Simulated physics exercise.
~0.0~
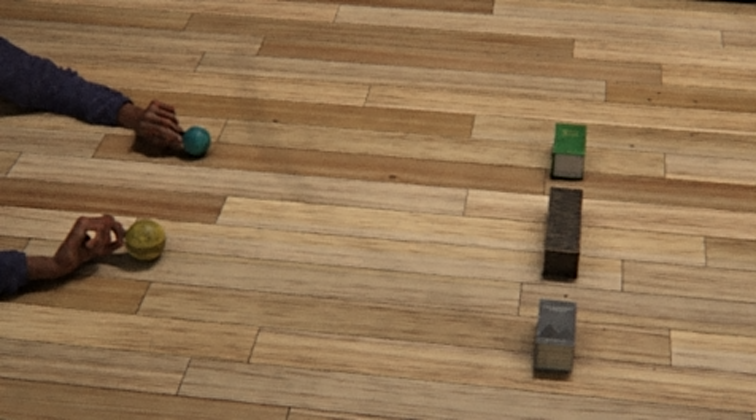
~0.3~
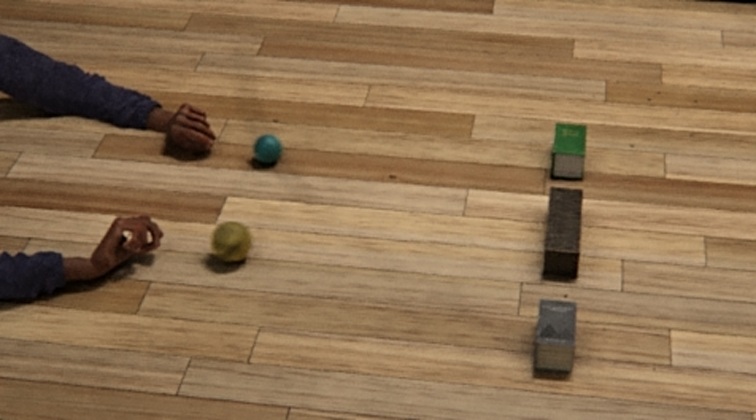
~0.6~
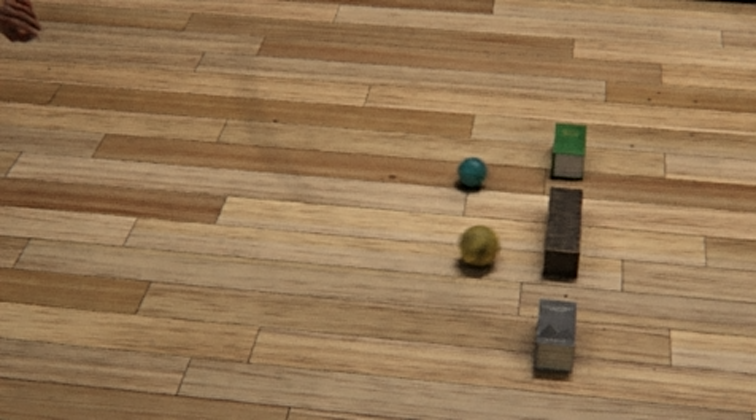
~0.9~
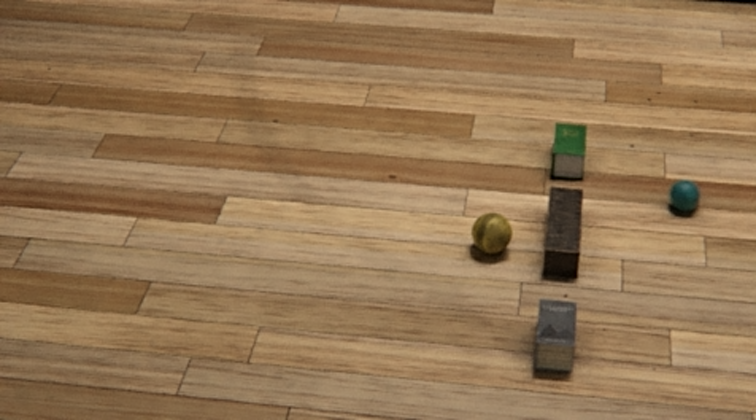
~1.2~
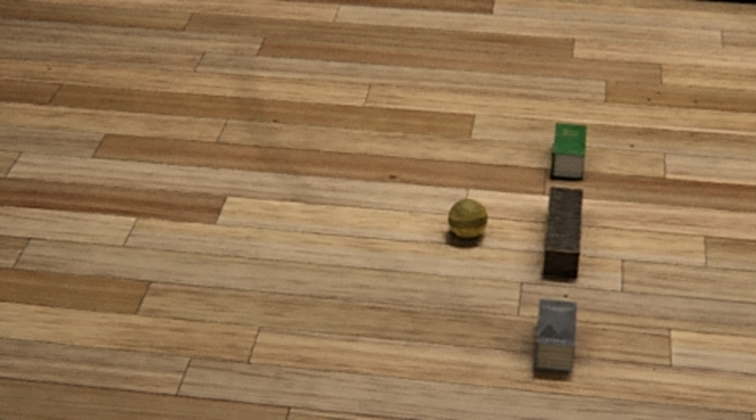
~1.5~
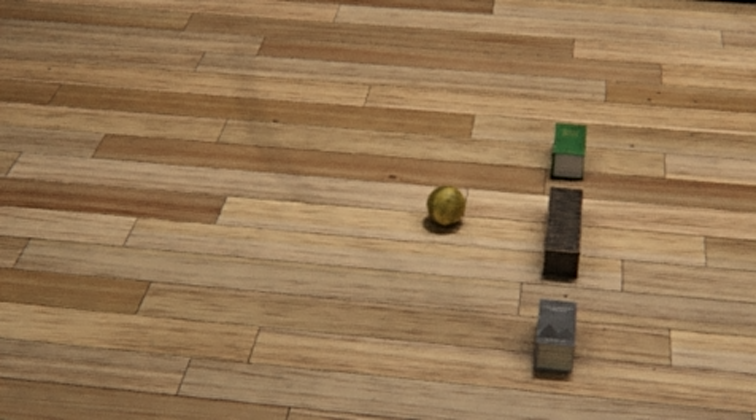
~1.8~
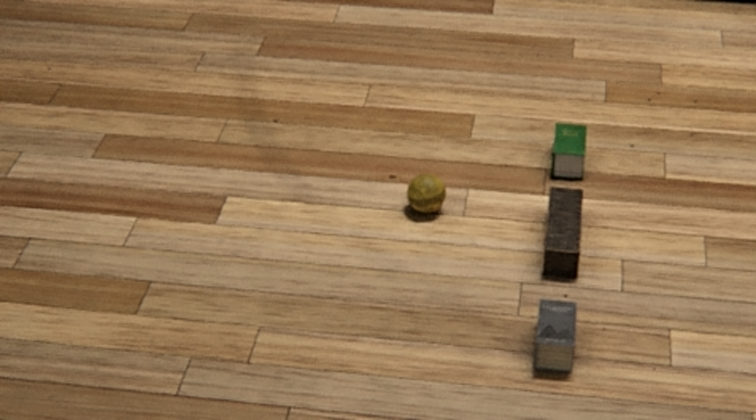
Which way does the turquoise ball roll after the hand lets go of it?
The turquoise ball rolls to the right across the wooden floor.
